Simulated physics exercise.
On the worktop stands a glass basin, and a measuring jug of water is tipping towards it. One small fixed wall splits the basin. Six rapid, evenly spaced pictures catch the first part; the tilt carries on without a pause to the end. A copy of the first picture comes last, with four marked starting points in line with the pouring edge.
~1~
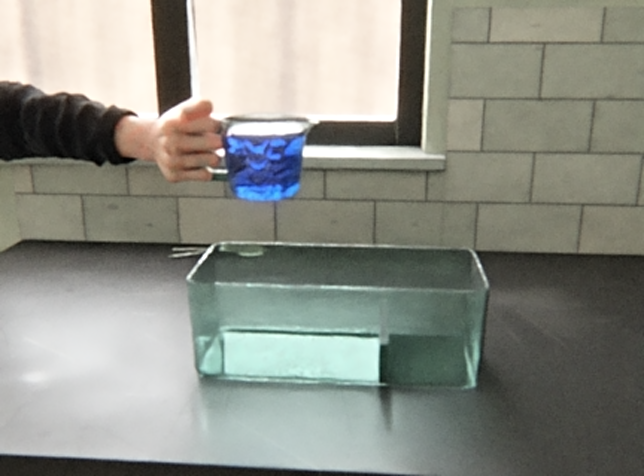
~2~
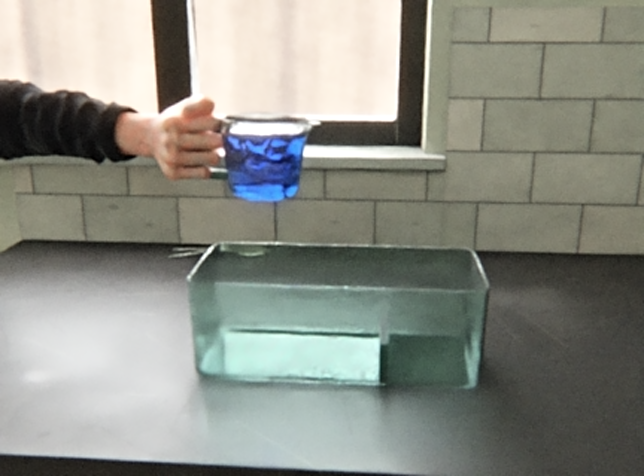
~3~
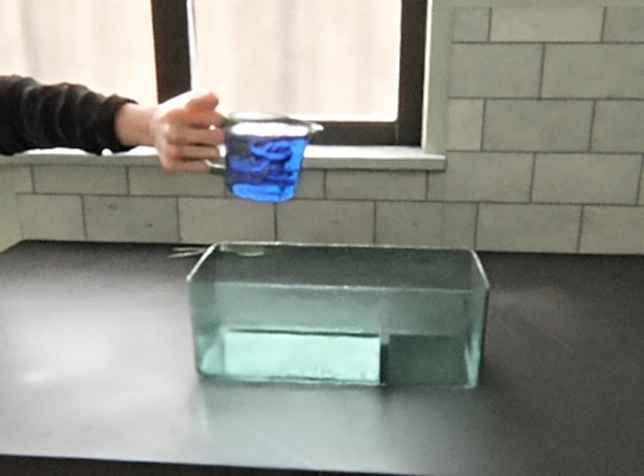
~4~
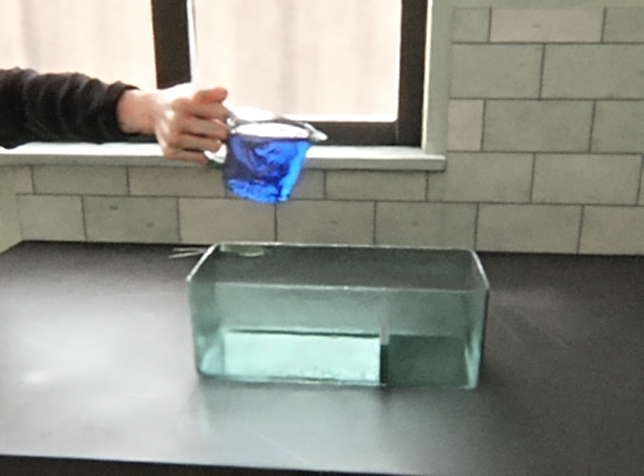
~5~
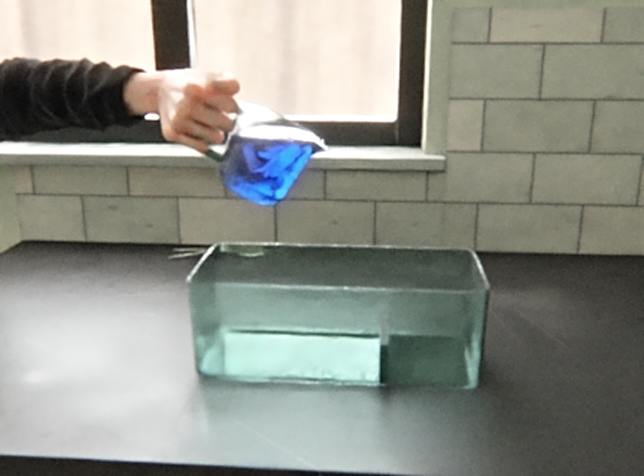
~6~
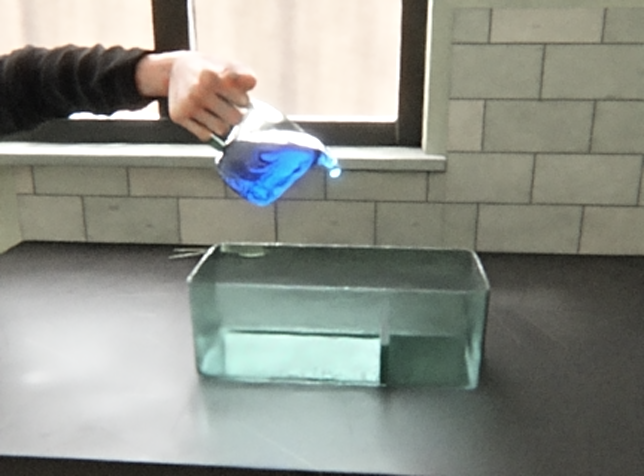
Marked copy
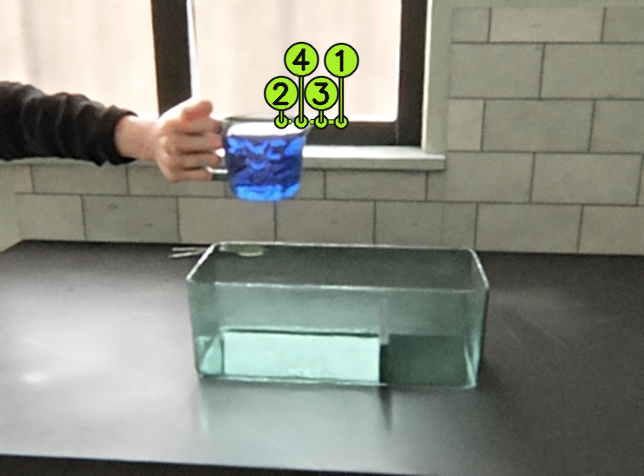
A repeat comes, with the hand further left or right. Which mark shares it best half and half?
Take 1.
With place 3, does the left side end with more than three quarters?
Yes, it does.
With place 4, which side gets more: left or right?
The left side.
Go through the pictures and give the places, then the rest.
In the first frame, upright, lip at (317, 121); basin from (196, 373) to (479, 385); top of the wall at (384, 318); nothing has left yet.
In the second frame, upright, lip at (318, 123); nothing has left yet.
In the third frame, tipped about 7°, lip at (321, 129); nothing has left yet.
In the fourth frame, tipped about 16°, lip at (324, 138); nothing has left yet.
In the fifth frame, tipped about 27°, lip at (327, 150); nothing has left yet.
In the sixth frame, tipped about 39°, lip at (327, 164); water is over the lip, down to (336, 171).
On the marked copy, 1 at (341, 122); 2 at (281, 121); 3 at (321, 121); 4 at (301, 121).
Choosing 1, about 56 % ends left of the wall and 43 % right of it.
Choosing 2, about 94 % ends left of the wall and 5 % right of it.
Choosing 3, about 88 % ends left of the wall and 10 % right of it.
Choosing 4, about 93 % ends left of the wall and 4 % right of it.
